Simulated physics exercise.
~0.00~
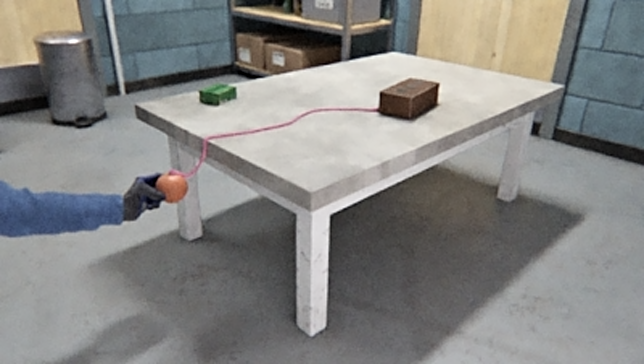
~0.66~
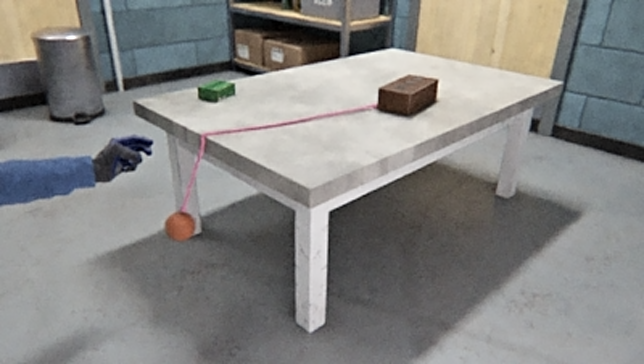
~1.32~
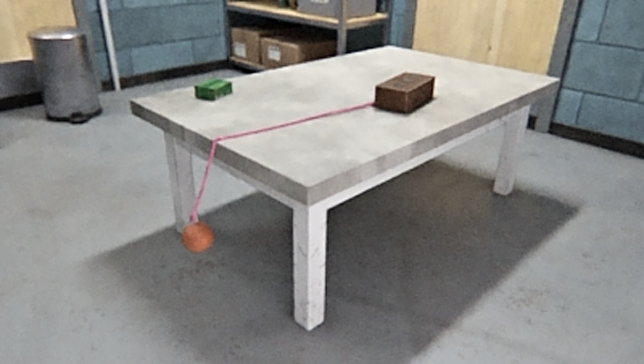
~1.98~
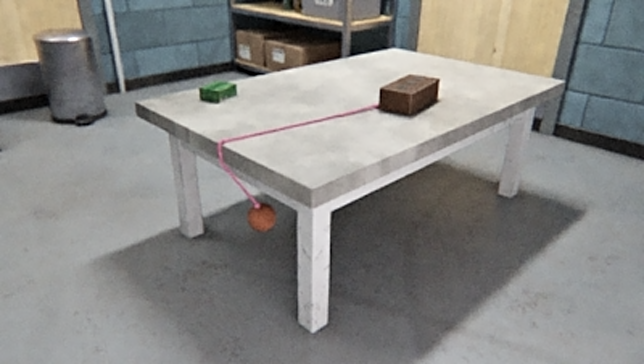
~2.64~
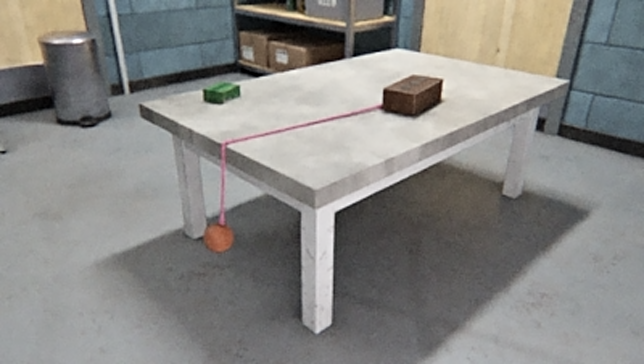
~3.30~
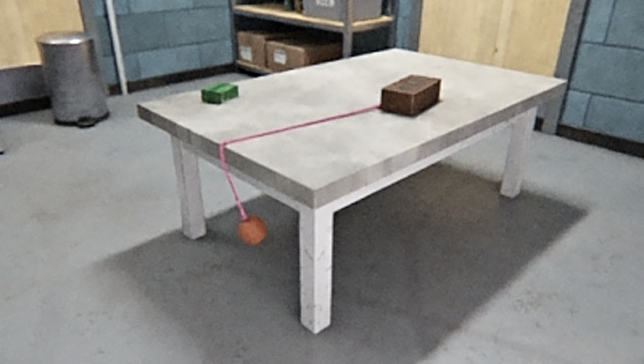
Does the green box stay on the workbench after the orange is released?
Yes, the green box stays in its place on top of the workbench, while the orange swings on the shoelace below the edge.
